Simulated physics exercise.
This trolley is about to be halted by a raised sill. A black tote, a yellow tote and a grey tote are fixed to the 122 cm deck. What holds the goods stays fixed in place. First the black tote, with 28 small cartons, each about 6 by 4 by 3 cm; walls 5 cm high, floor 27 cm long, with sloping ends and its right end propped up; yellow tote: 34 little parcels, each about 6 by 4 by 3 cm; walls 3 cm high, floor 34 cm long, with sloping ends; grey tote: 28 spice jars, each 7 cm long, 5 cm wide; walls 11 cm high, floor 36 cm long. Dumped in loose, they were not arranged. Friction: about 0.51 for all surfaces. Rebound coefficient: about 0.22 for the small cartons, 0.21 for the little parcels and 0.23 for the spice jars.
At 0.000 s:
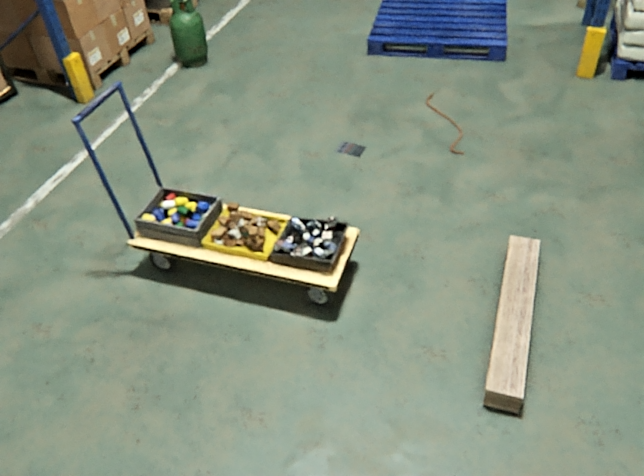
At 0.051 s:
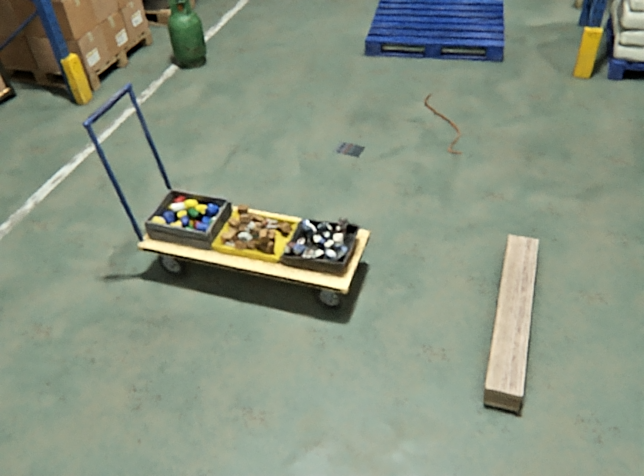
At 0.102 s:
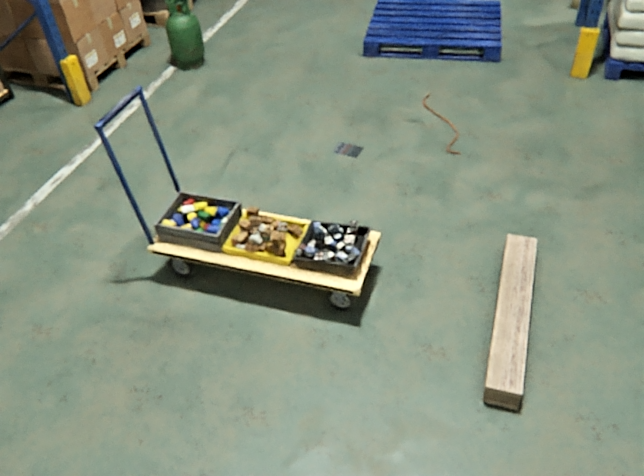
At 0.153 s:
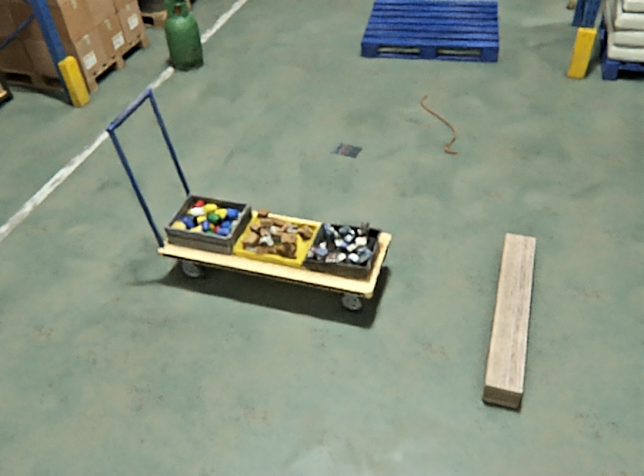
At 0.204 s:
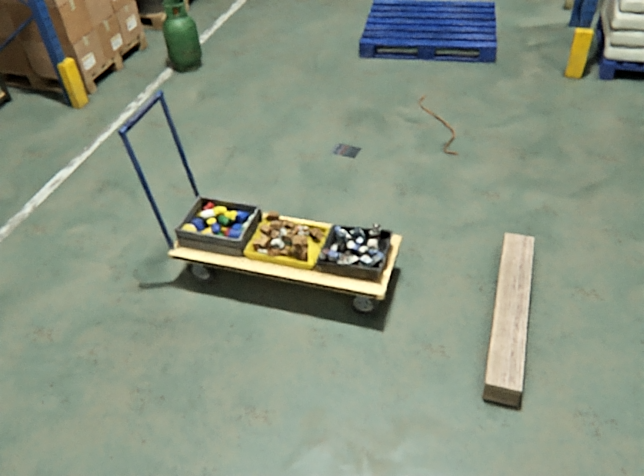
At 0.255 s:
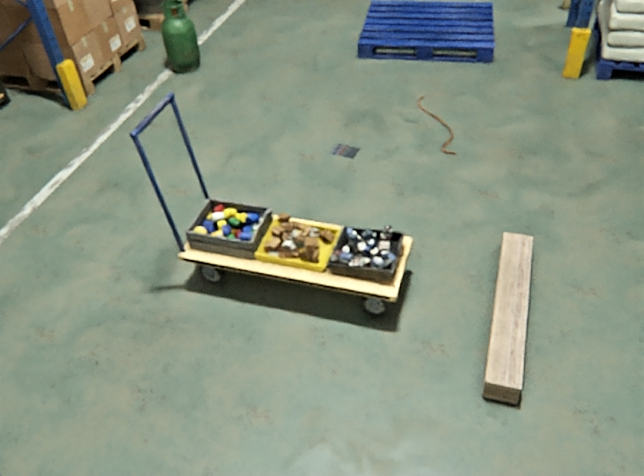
A flat trolley with a blue handle, carrying three open totes of loose small items, rolled slowly and steadily to the right across a green warehouse floor, drawing closer to a long wooden beam.
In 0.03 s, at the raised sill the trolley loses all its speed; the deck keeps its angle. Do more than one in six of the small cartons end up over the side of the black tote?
No.
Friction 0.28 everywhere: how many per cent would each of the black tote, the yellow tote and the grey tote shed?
Black tote 10, yellow tote 10, grey tote 0 per cent.
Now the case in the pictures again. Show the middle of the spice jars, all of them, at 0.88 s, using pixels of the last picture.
At about (329, 246) in pixels.
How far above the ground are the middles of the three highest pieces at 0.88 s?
Around 36 cm high.
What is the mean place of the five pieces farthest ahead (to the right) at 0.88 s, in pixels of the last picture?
Mean position approx. (508, 267).
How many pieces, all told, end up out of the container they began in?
4 or so.
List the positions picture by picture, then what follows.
In the first frame (places track the rim corner closest to us here; the camera moves round a little), black tote (331, 261); yellow tote (266, 255); 84 cm to go; all still inside.
In the second frame, black tote (342, 263); yellow tote (278, 257); 78 cm to go.
In the third frame, black tote (354, 266); yellow tote (289, 260); 71 cm to go.
In the fourth frame, black tote (366, 268); yellow tote (300, 262); 65 cm to go.
In the fifth frame, black tote (379, 269); yellow tote (312, 264); 59 cm to go.
In the sixth frame, black tote (391, 271); yellow tote (323, 266); 52 cm to go; all still inside.
After 0.66 s, the wheels strike.
After 0.76 s, the black tote is down by 1 of 28, the yellow tote has all 34 and the grey tote has all 28.
After 0.88 s, the black tote is down by 2 of 28, the yellow tote is down by 2 of 34 and the grey tote has all 28.
After 1.11 s, the black tote is down by 2 of 28, the yellow tote is down by 2 of 34 and the grey tote has all 28.
Outcome (at 1.62 s), the black tote is down by 2 of 28, the yellow tote is down by 2 of 34 and the grey tote has all 28. Asked share, 2 of 28, 7 per cent.
